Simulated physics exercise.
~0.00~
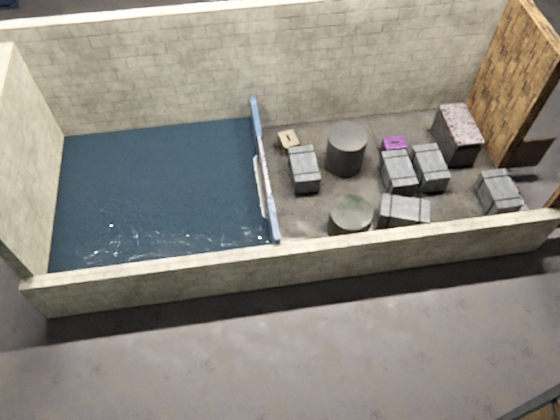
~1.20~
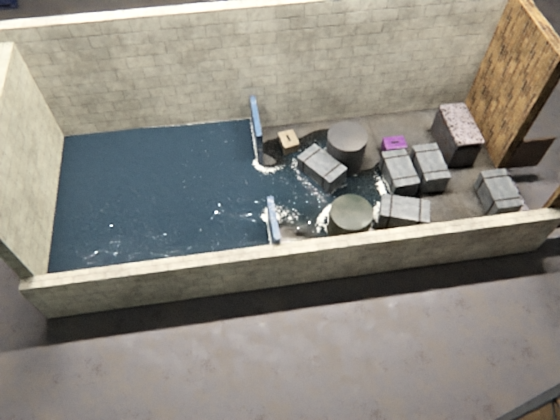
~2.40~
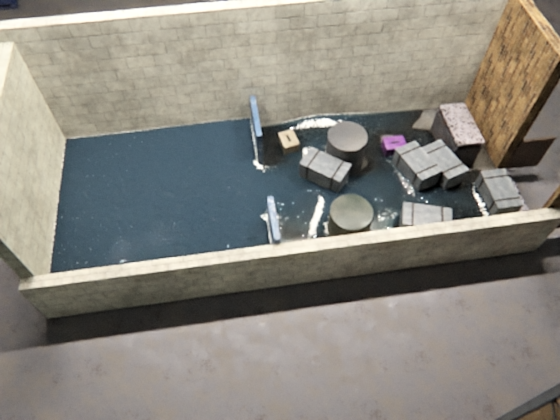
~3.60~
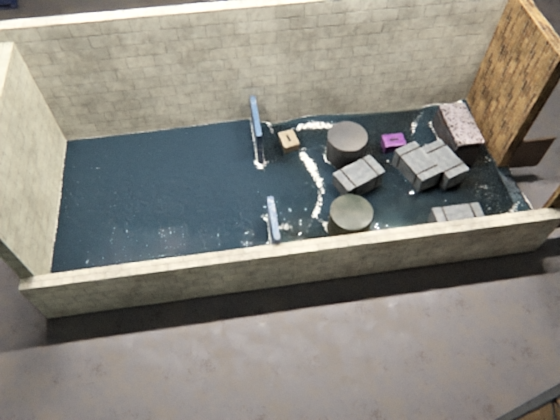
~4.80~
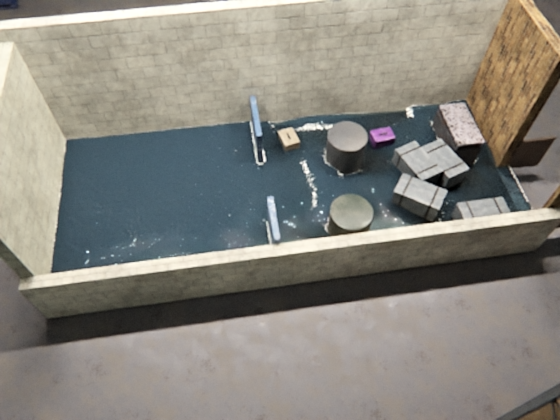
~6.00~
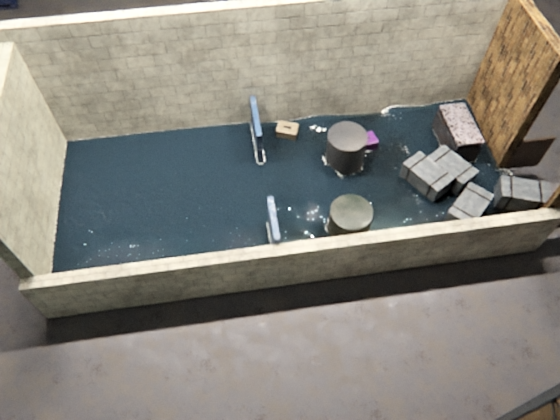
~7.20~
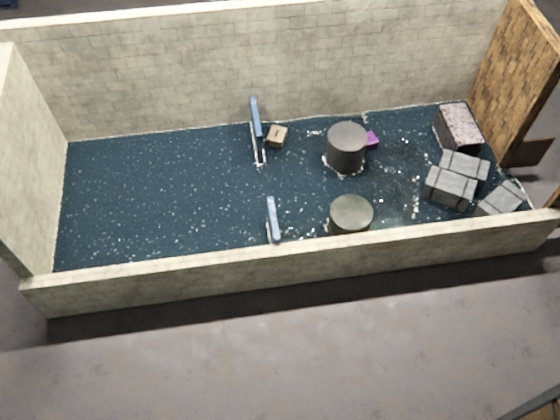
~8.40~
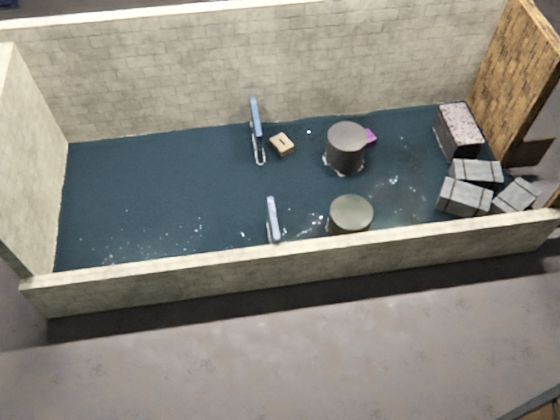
In the video, water on the left of a walled basin pours through a gap in a barrier and spreads around cylinders, gray crates and small boxes. Several crates drift right, some leaving through the far opening, while the purple box shifts slightly left and ends beside a cylinder.
